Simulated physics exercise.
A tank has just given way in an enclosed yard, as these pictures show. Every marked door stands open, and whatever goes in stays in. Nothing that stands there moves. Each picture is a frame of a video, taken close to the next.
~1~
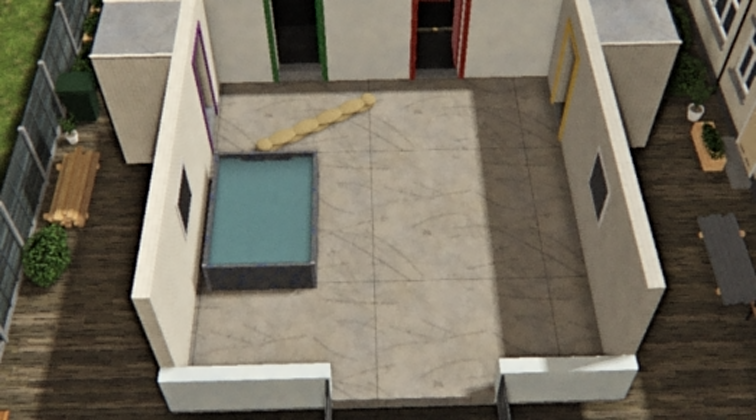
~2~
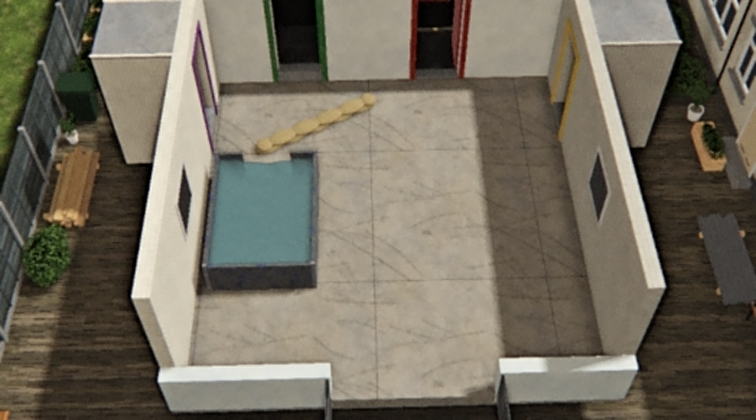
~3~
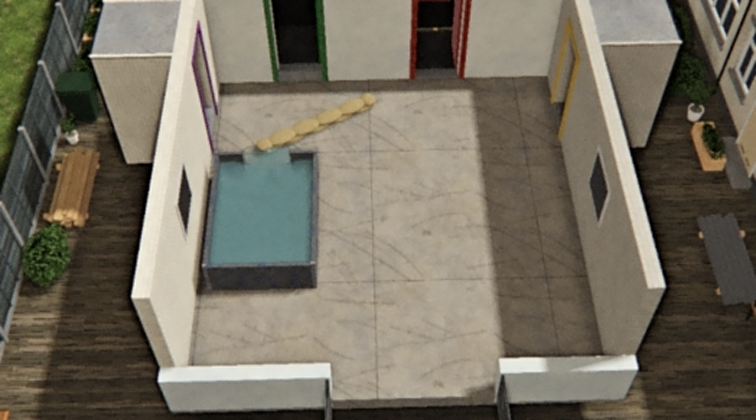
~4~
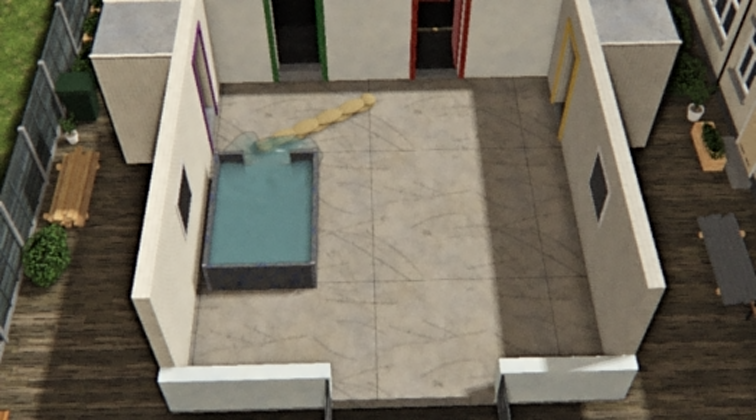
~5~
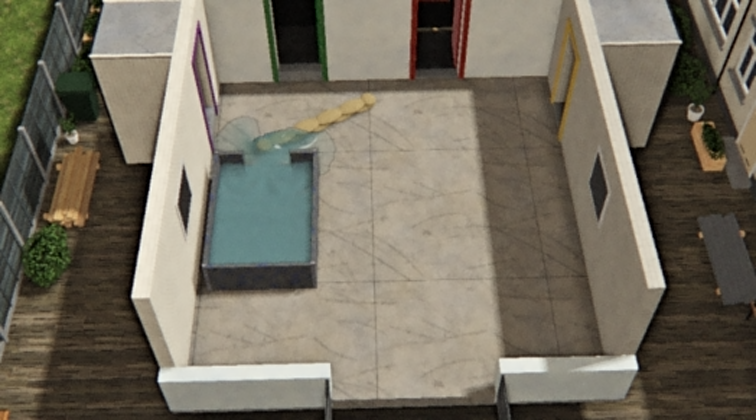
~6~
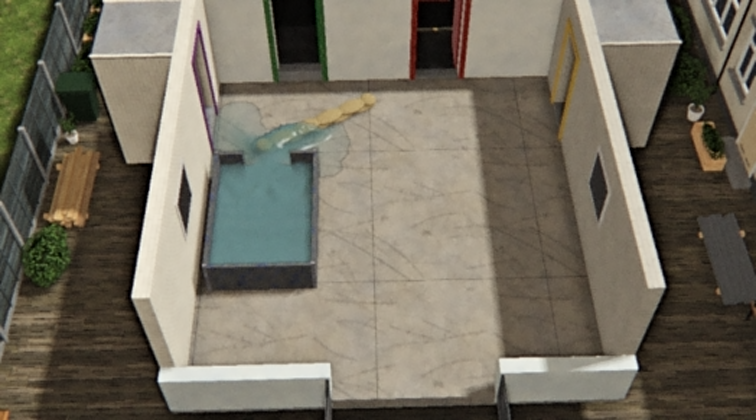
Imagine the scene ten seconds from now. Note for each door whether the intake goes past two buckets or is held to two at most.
Outcome: The red door will most likely keep inside the limit; the yellow door will most likely go past the limit; the purple door will most likely keep inside the limit; the green door will most likely keep inside the limit.
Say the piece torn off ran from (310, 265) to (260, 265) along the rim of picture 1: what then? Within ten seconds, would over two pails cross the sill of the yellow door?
I'd say the yellow door stays shy of the line.
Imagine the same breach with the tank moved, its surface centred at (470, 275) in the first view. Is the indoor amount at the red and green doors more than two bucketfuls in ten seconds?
I'd say the red door overshoots while the green door stops short.
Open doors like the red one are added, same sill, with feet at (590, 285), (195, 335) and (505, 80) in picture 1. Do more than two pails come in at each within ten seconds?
Well, the first is below the limit, the next is below the limit, and the last is above the limit.
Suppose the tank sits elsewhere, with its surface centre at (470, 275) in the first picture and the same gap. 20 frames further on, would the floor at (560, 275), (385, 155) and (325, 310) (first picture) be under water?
The first spot ends up left untouched, the second sodden and the third left untouched.
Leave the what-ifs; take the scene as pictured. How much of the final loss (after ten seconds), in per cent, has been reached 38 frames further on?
Result, approximate: 45 per cent.
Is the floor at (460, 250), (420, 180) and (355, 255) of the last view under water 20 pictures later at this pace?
Result, as listed: Not wetted / wetted / not wetted.
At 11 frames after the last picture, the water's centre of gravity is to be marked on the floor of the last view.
I'd say around (280, 189).
A moment on, water covers 20 % of the floor; the red door not reached, the yellow door not reached, the purple door wet at the sill, nothing in, the green door wet at the sill, nothing in.
Next, water covers 30 % of the floor; the red door wet at the sill, nothing in, the yellow door not reached, the purple door wet at the sill, nothing in, the green door wet at the sill, nothing in.
Then, water covers 45 % of the floor; the red door wet at the sill, nothing in, the yellow door under two buckets in, the purple door wet at the sill, nothing in, the green door wet at the sill, nothing in.
Later, water covers 55 % of the floor; the red door under two buckets in, the yellow door far over two buckets in, the purple door wet at the sill, nothing in, the green door wet at the sill, nothing in.
In the end, water covers 80 % of the floor; the red door under two buckets in, the yellow door far over two buckets in, the purple door wet at the sill, nothing in, the green door wet at the sill, nothing in.
